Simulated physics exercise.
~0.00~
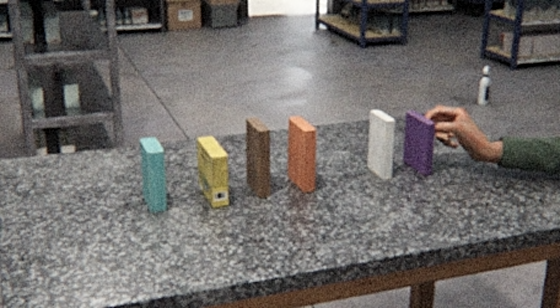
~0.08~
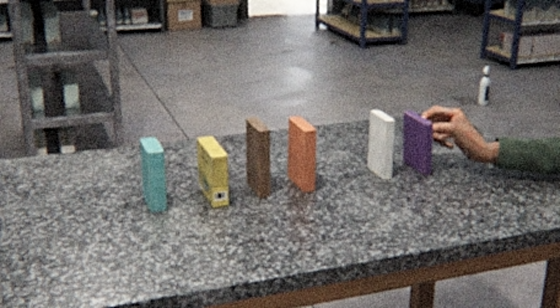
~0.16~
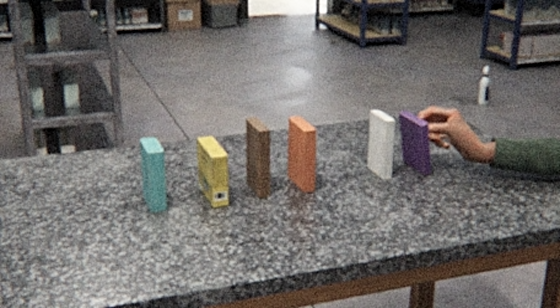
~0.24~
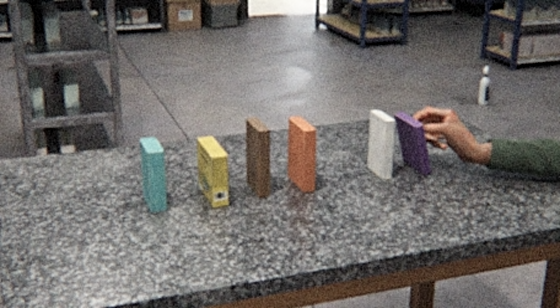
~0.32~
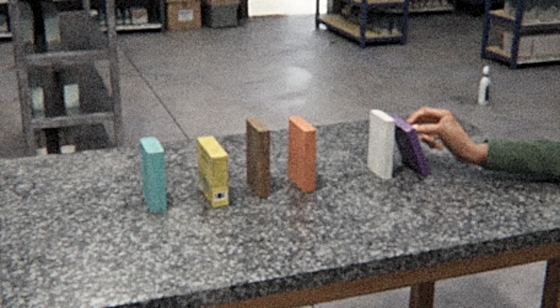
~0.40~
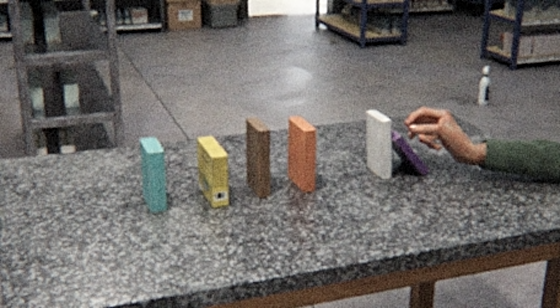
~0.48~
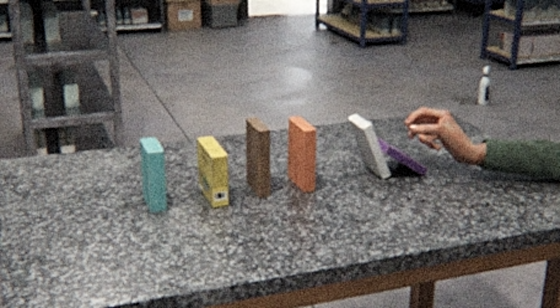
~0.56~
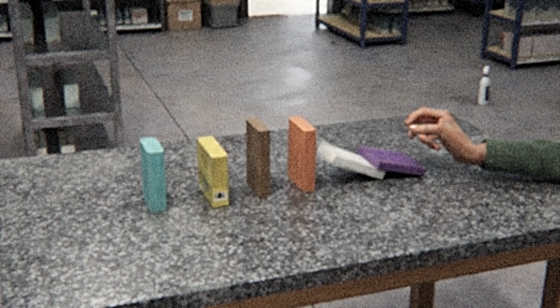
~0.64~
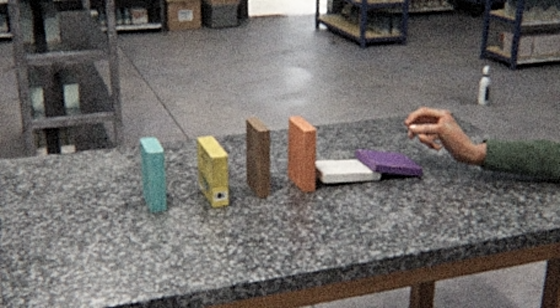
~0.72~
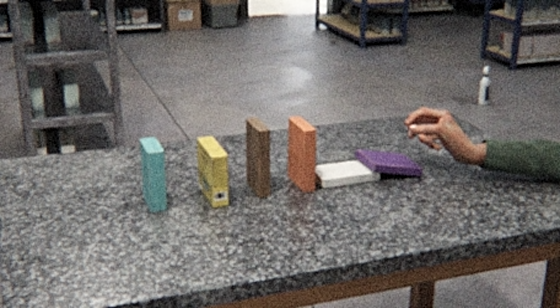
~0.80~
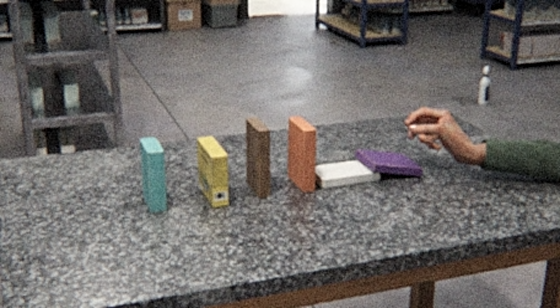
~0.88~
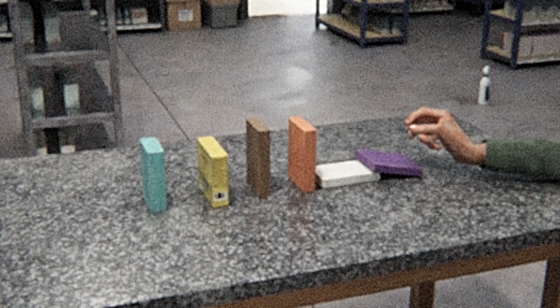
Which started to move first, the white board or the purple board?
The purple board started to move first, leaning over to the left while the white board was still standing upright.
A purple board, nudged by a hand at the right, tipped left into the white board beside it, and both toppled onto the speckled table. The white one ended flat by the orange block, which stayed standing with the brown, yellow and turquoise ones.
